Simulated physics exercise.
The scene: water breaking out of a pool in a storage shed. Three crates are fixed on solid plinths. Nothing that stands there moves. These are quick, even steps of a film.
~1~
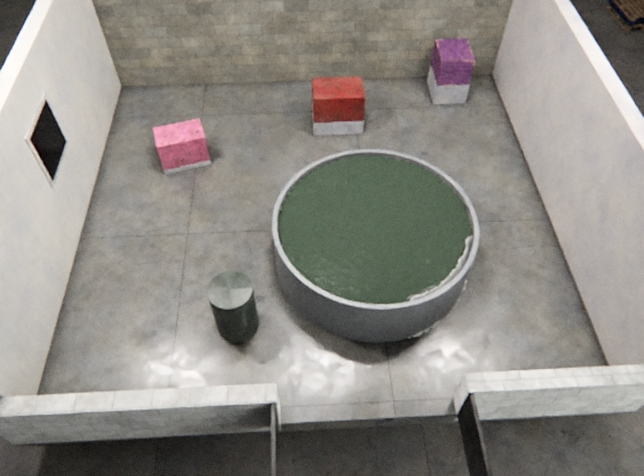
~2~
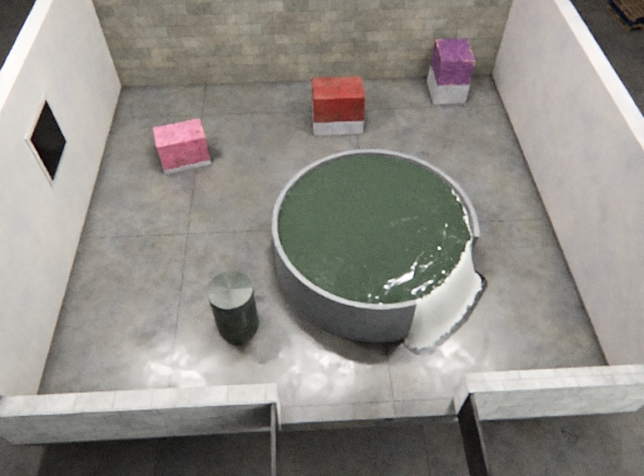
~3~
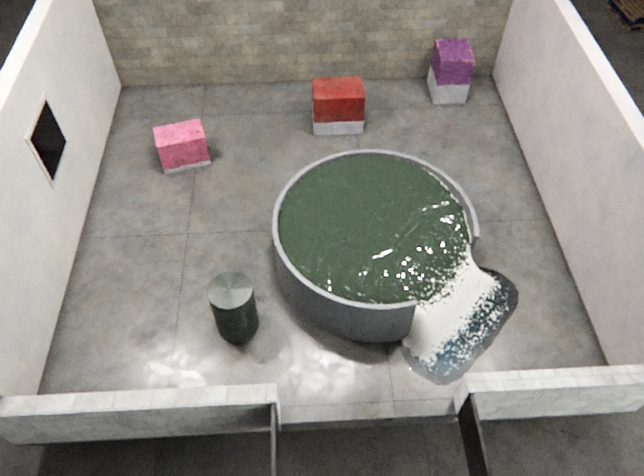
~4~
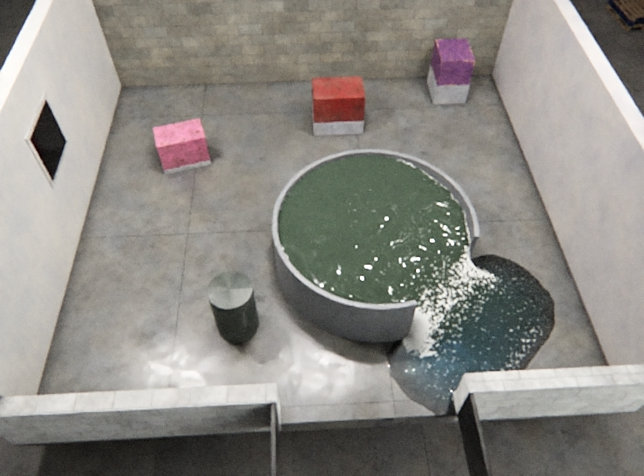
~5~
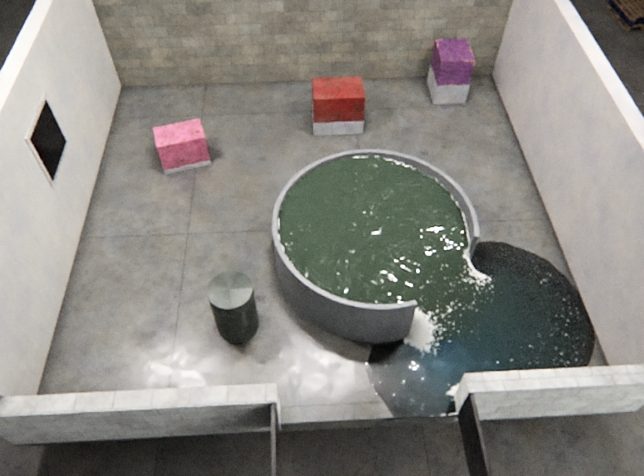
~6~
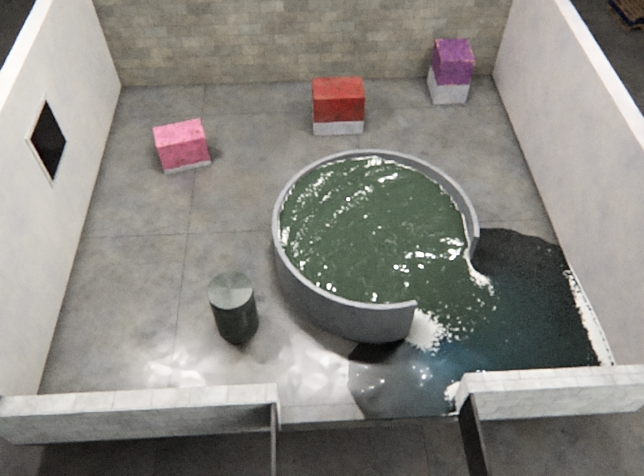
In a storage shed with pale walls, a round tank of green water stands near a dark cylinder and pink, red and purple blocks. Water bursts through a gap at the tank's lower right, pours onto the grey floor, and spreads in a widening dark pool to the right wall.
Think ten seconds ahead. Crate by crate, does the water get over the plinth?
The pink crate gets wet; the red crate stays dry; the purple crate stays dry.
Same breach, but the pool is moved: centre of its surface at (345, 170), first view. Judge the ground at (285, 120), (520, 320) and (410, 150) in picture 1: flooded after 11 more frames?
As listed: No water, covered, free of water.
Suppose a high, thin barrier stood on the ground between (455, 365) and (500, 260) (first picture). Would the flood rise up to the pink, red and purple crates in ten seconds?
My reading: The pink one remains dry, the red one is spared, the purple one keeps dry.
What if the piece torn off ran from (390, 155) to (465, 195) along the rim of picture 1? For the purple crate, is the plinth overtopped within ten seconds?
Purple is wetted.
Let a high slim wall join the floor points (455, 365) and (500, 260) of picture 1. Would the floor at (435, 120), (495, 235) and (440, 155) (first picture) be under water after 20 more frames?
In turn: Under water, under water, awash.
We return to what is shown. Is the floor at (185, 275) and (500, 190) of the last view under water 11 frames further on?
One after the other: No water, wet.
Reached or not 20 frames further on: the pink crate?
Pink: Still dry.
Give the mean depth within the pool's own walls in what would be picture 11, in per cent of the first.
Some 70 per cent.
A moment on, water covers 10 % of the floor; the pink crate not reached, the red crate not reached, the purple crate not reached.
Next, water covers 20 % of the floor; the pink crate not reached, the red crate not reached, the purple crate not reached.
Then, water covers 45 % of the floor; the pink crate not reached, the red crate water round its plinth, the purple crate water round its plinth.
Later, water covers 75 % of the floor; the pink crate water round its plinth, the red crate water round its plinth, the purple crate water round its plinth.
In the end, water covers 100 % of the floor; the pink crate was topped, the red crate stayed above the water, the purple crate stayed above the water.
